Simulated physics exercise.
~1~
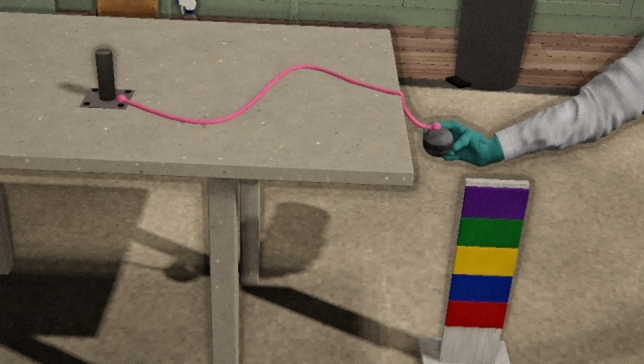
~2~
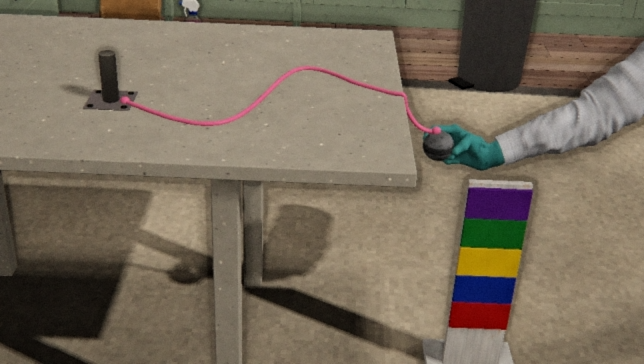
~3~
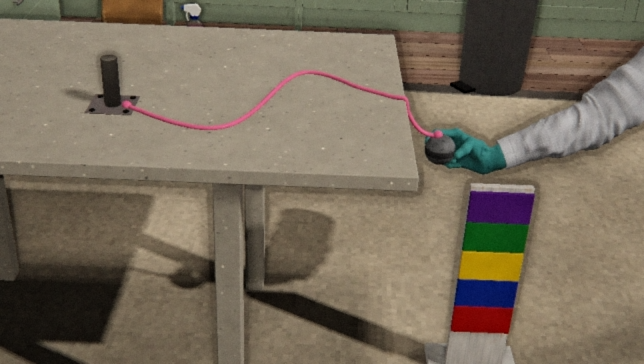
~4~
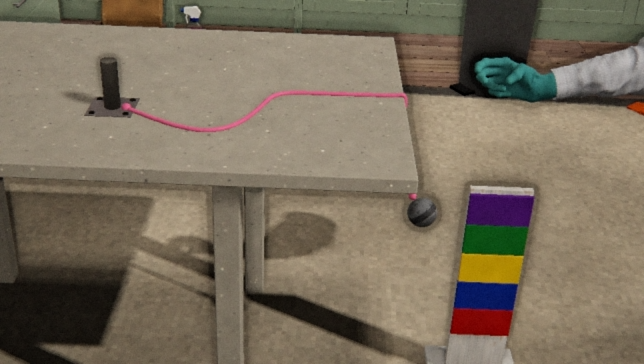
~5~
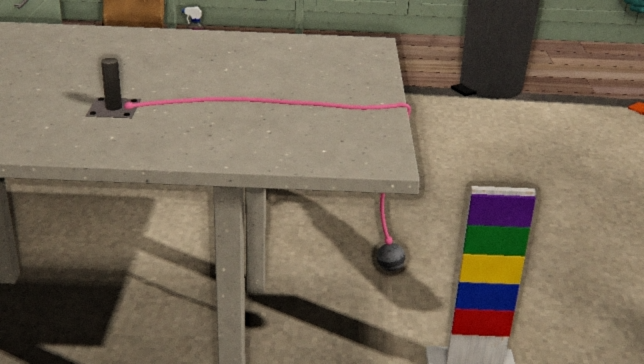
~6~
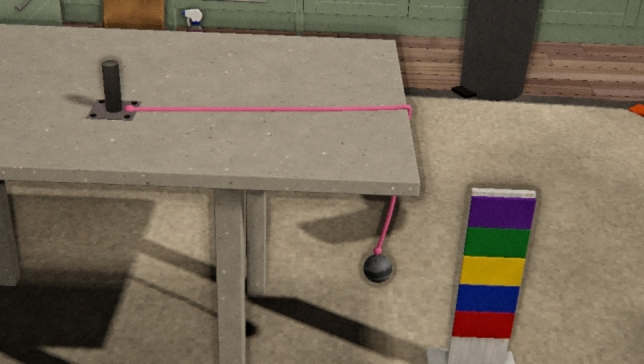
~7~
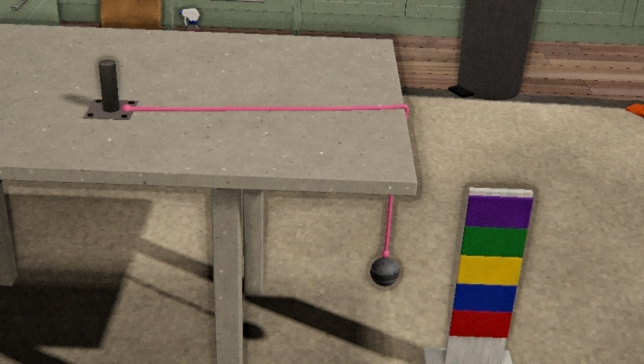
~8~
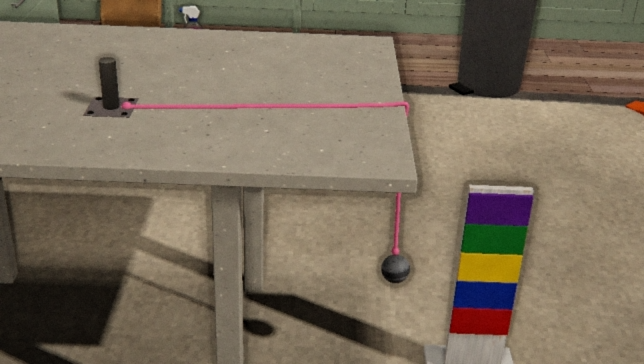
Grey ball dropping from a gloved hand beside a table, swinging on its pink cord and hanging level with the yellow band.
